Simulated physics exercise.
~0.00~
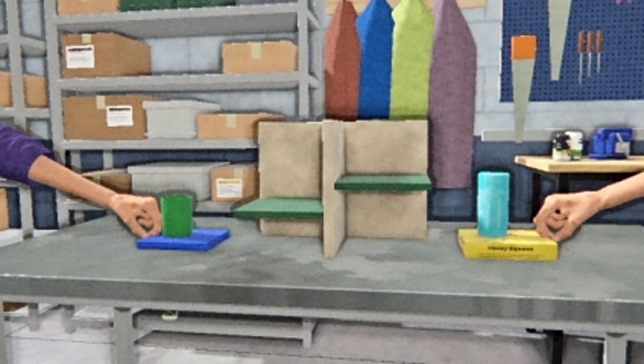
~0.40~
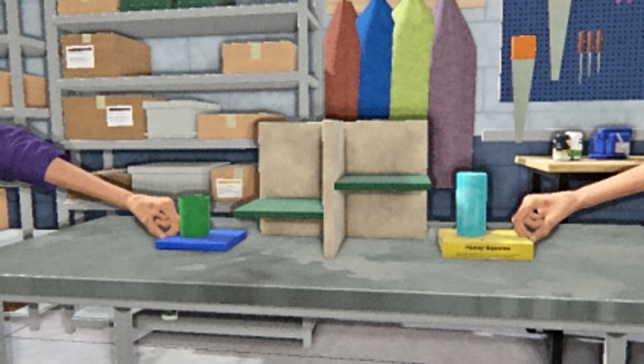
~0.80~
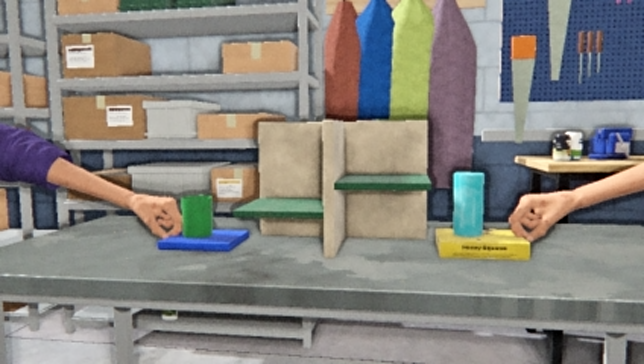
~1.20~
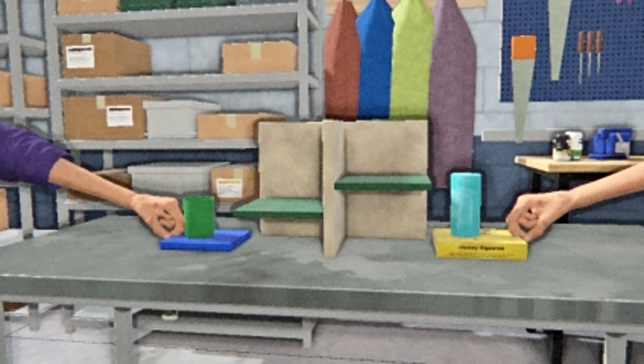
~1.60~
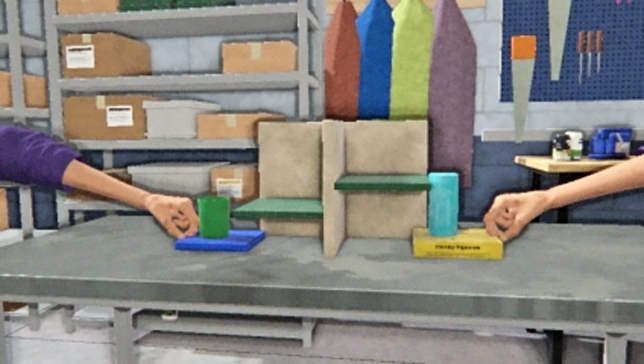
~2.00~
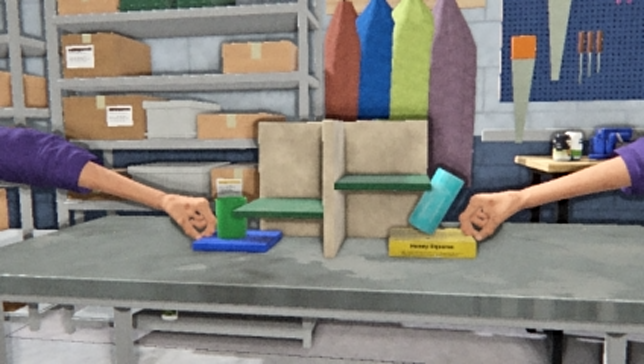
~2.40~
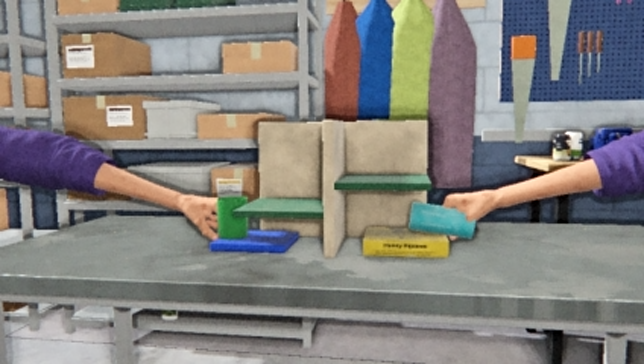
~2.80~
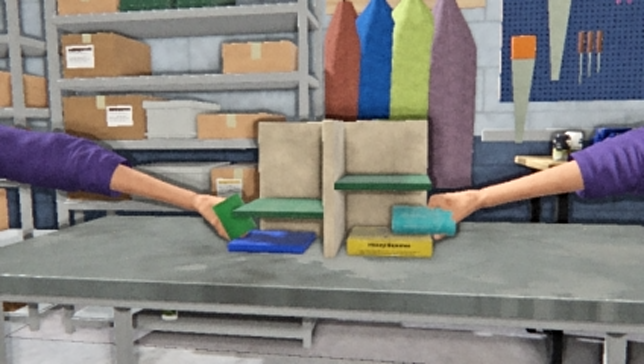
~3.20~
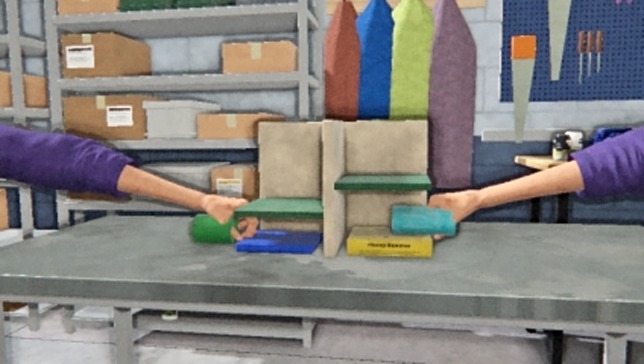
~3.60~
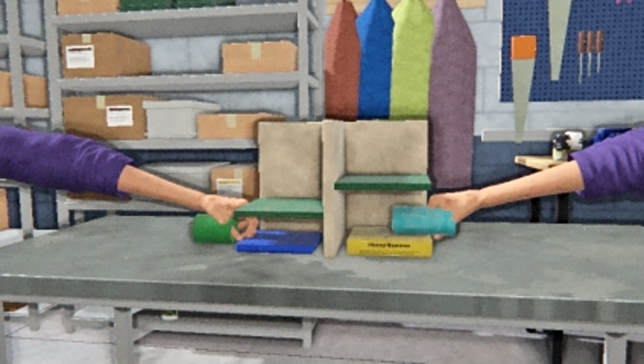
In the video, two hands push a blue board carrying a green beaker and a yellow packet carrying a turquoise cylinder inward beneath a stand's green shelves; the turquoise cylinder tips first, then the green beaker, and both end on their sides near the shelf edges.
